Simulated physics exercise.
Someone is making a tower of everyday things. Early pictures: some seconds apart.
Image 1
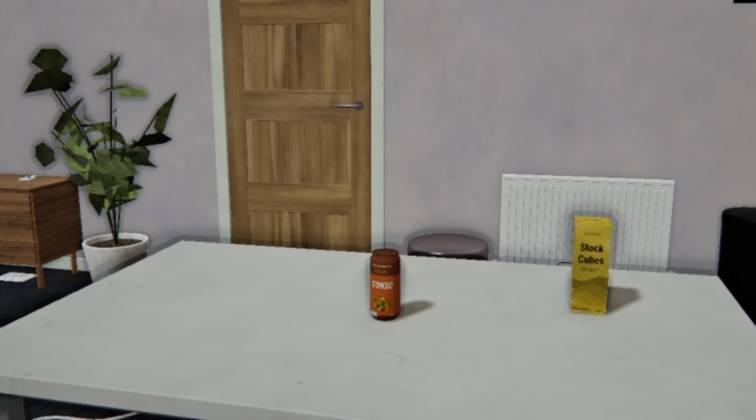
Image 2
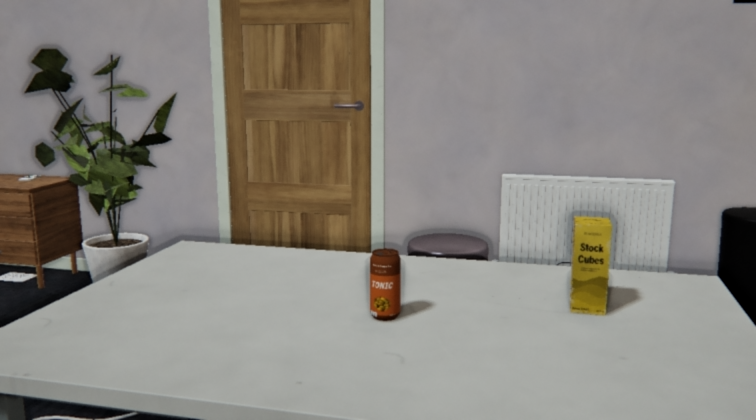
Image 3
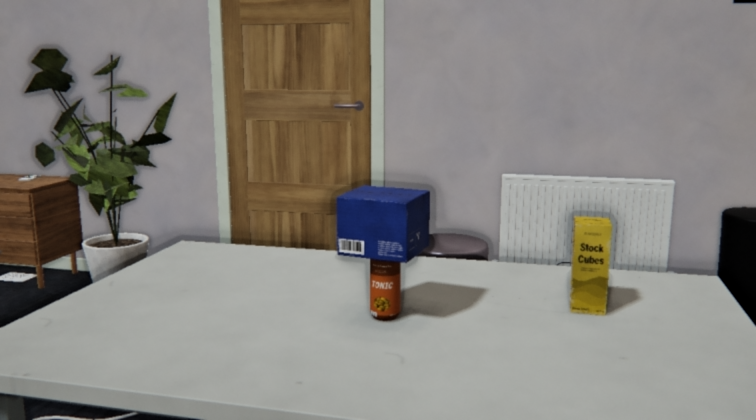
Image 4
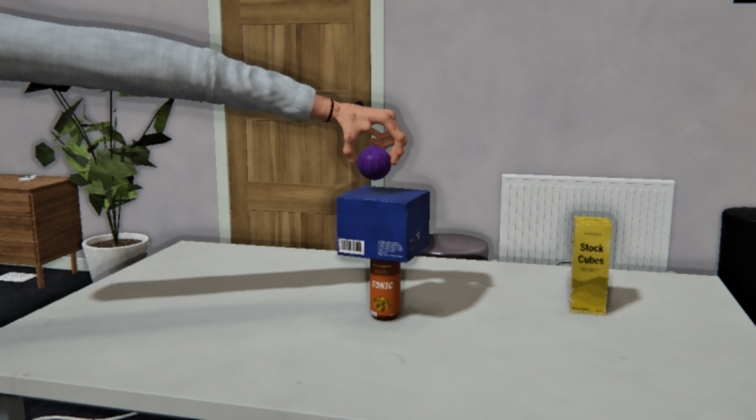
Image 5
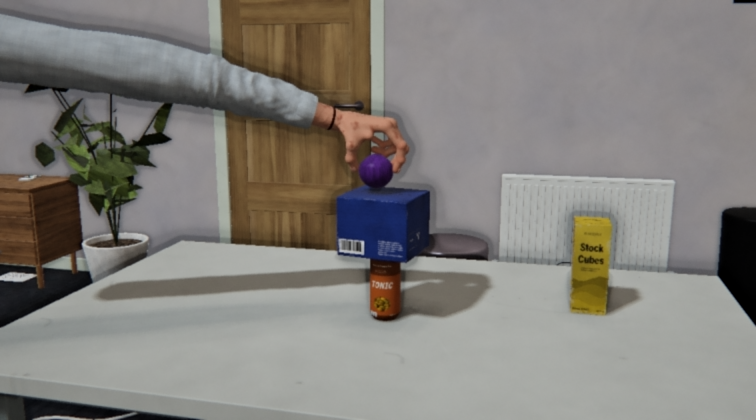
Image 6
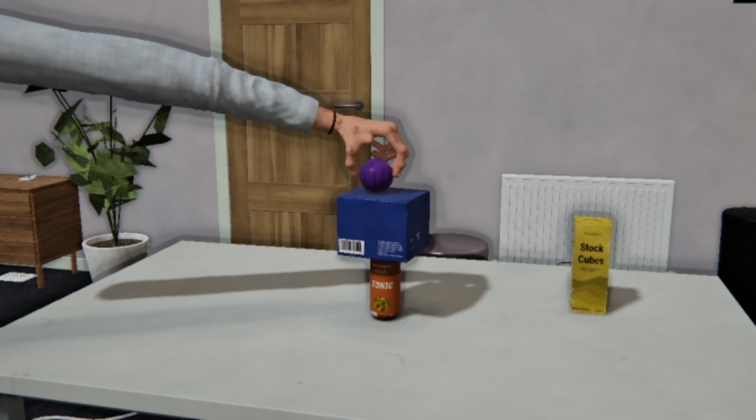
The clip opens on a white table with an orange can near the middle and a yellow carton to the right, both still. A blue box then appears on top of the can. Next, an arm in a grey sleeve reaches in from the left, holding a purple onion above the box, and lowers it slightly.
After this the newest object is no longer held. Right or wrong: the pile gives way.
Wrong.
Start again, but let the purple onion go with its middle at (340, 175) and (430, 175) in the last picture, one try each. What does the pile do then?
Case A: It comes down; case B: It comes down.
Then, 0.90 s later than the last frame, all is still.
Then, 2.10 s later than the last frame, purple onion resting near (376, 176).
When it is over, all 4 as before. End places, in pixels of the last picture, purple onion near (376, 176). The pile stays up.
